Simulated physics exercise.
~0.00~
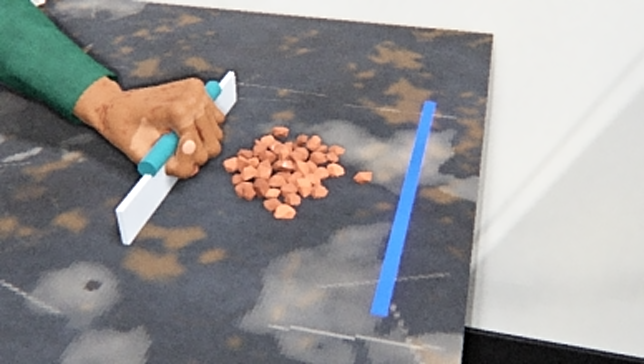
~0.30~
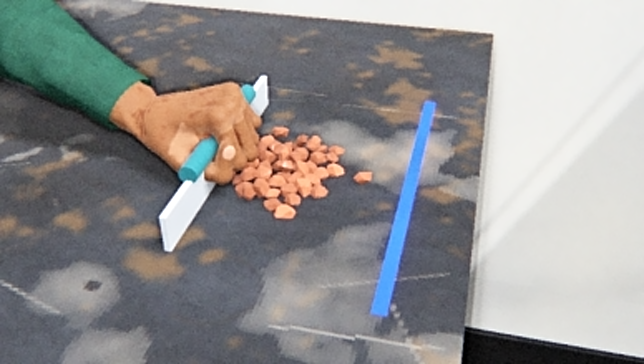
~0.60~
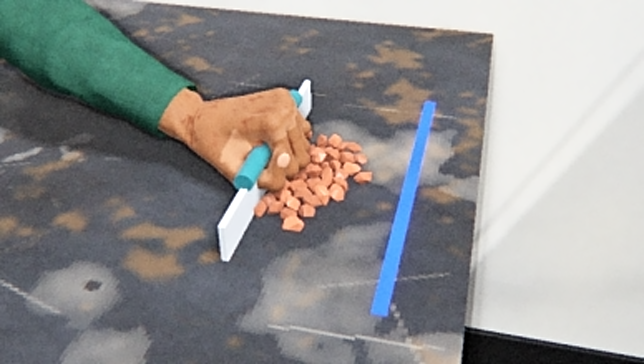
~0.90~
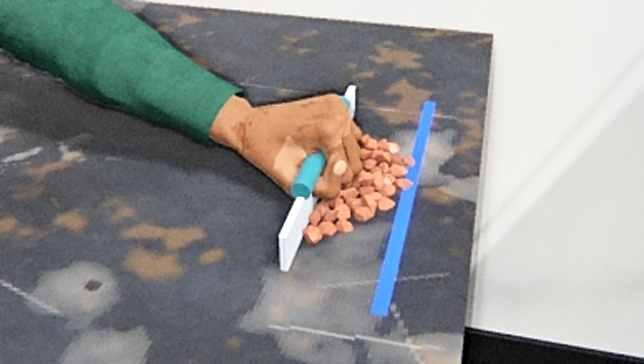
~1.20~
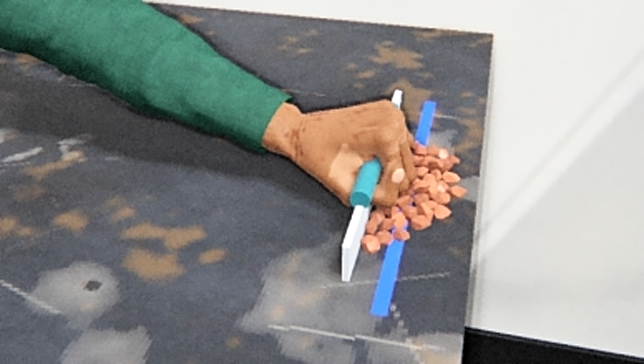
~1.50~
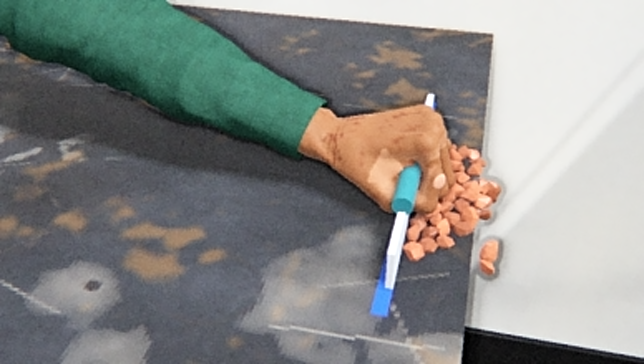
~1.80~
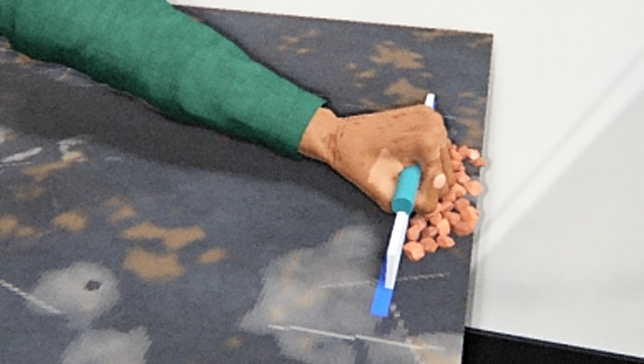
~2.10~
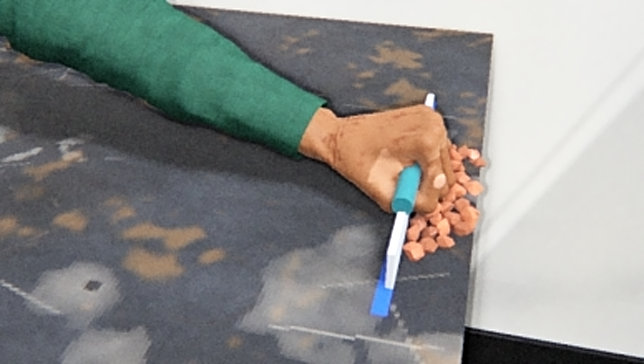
A hand in a green sleeve pushed a pile of small reddish chunks rightward across a dark, blotchy tabletop with a white scraper, stopping at the blue tape, where a few pieces went over the edge while most stayed heaped on the table.
